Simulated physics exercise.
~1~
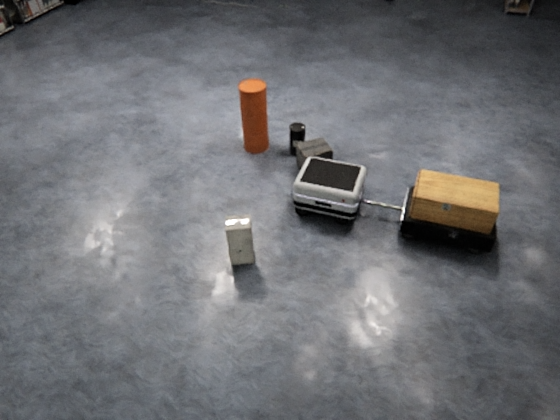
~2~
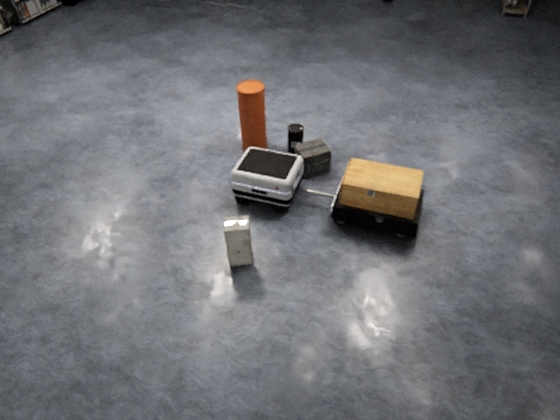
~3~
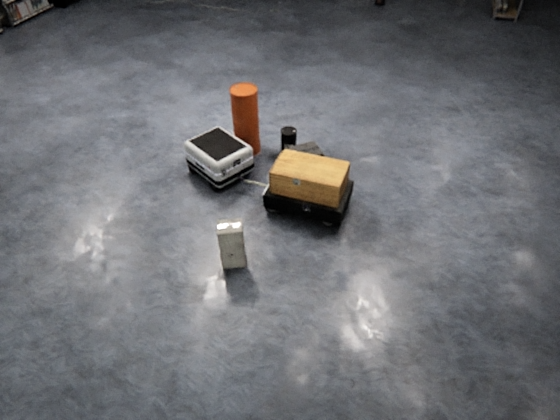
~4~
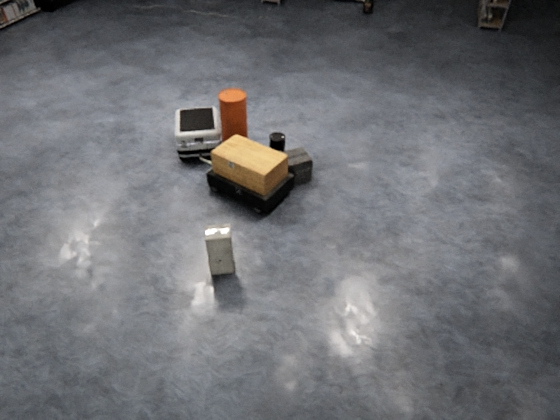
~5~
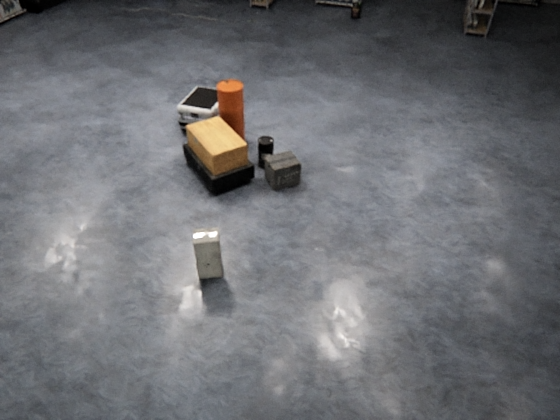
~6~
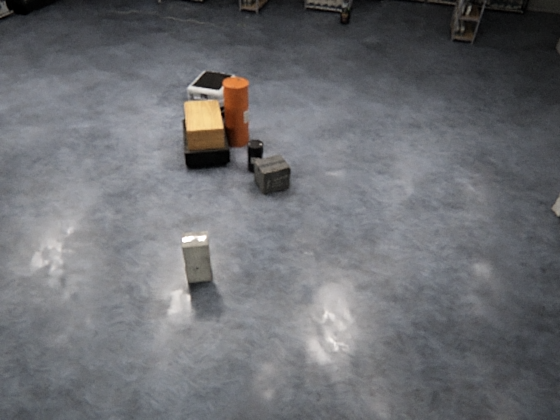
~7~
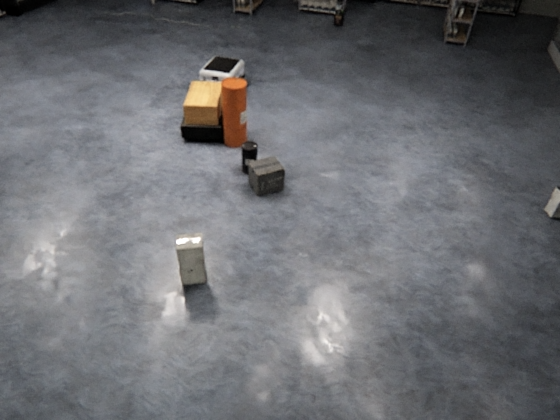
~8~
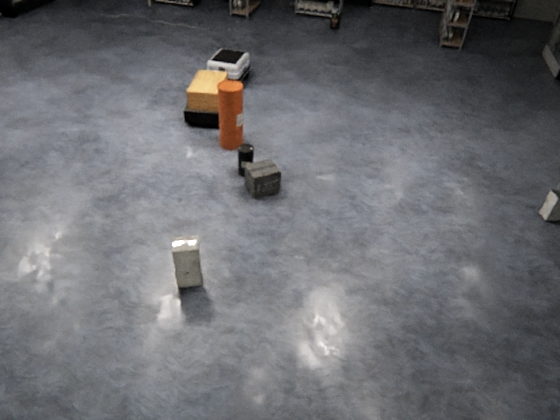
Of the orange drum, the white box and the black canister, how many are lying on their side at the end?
None of them are lying on their side. The orange drum, the white box and the black canister are all still upright at the end.
A white tug pulling a cart with a wooden box drives left past a grey box and a black canister, then curves right around an orange drum and heads away. The drum slides a little as the cart passes and ends upright, while the white box stays put.
